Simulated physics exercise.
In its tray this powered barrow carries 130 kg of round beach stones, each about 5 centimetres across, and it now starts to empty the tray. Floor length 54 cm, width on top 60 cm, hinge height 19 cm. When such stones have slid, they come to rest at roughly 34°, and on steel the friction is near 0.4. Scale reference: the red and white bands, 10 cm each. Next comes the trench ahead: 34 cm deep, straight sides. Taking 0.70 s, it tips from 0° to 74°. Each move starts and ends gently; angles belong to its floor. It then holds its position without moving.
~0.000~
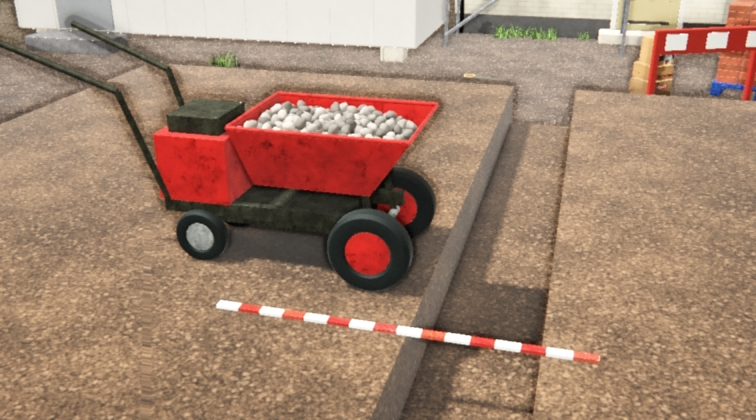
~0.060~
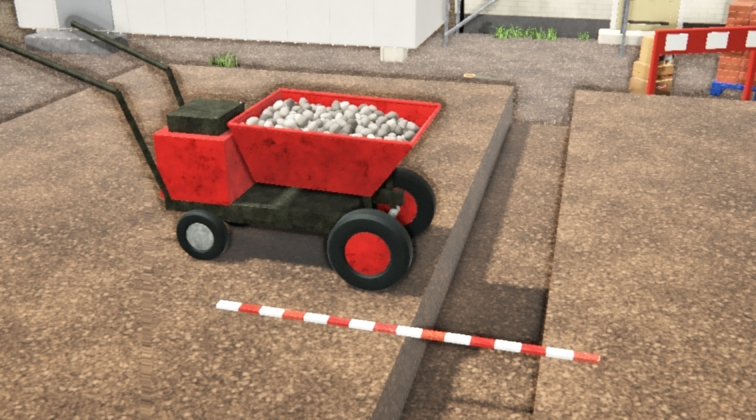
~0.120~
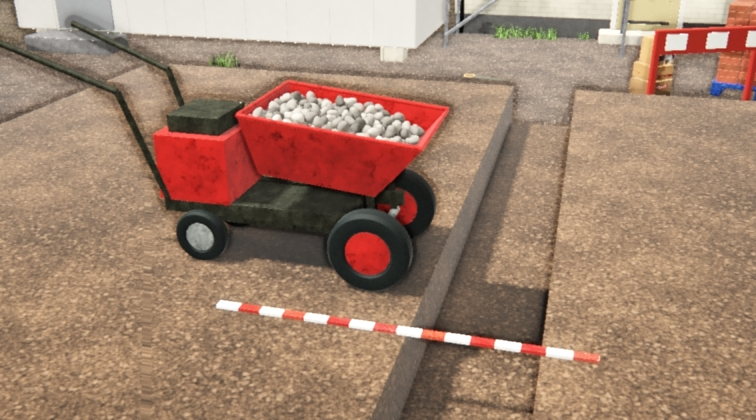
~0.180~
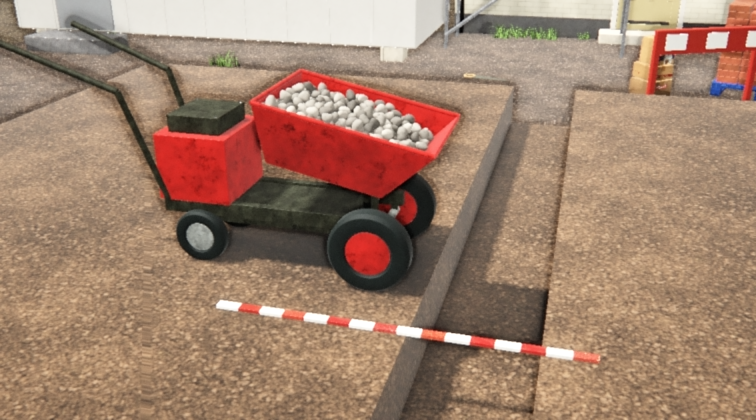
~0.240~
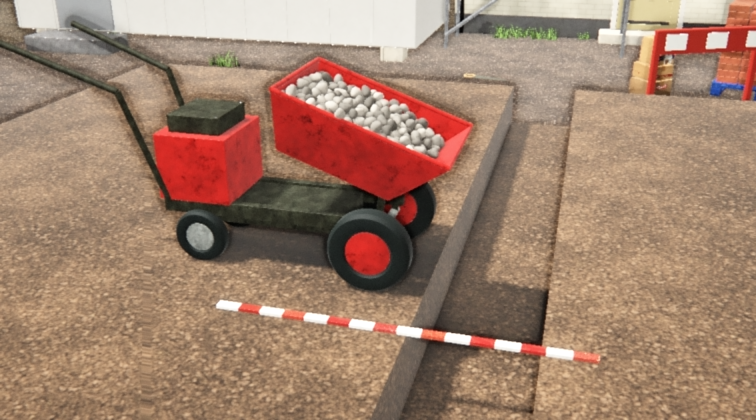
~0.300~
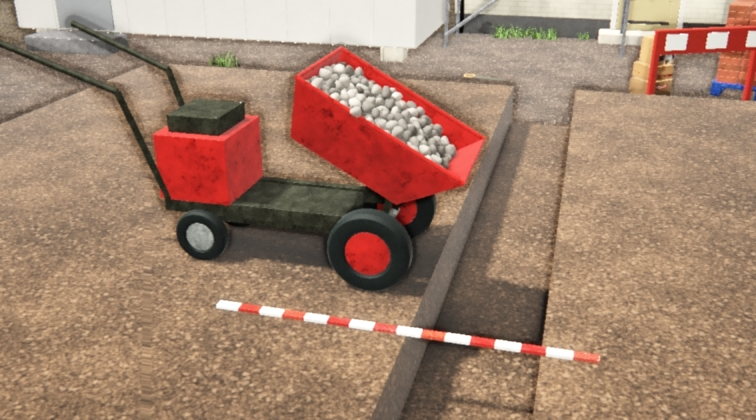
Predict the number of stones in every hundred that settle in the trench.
Close to 53 in a hundred.
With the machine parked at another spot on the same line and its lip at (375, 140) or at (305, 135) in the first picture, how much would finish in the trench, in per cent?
The first gives about 90 percent and the second about 90 percent.
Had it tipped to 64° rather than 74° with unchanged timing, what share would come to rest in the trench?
The trench would hold about 55% of it.
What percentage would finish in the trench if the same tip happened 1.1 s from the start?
Trench share: Approx. 65%.
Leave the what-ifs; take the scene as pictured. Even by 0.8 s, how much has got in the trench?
Close to 25 per cent has got there by then.
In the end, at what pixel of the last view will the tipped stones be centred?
Their middle lands near (542, 321).
After 0.5 s the floor is at 62°; 100 % in the tray; the foremost stones are at (496, 221).
After 0.8 s the floor is at 74°; 53 % in the tray, 25 % in the trench, 22 % past the trench; the foremost stones are at (606, 294).
After 1.1 s the floor is at 74°; 11 % in the tray, 43 % in the trench, 47 % past the trench; the foremost stones are past the picture's edge.
After 3.1 s the floor is at 74°; 0 % in the tray, 53 % in the trench, 47 % past the trench; the foremost stones are past the picture's edge.
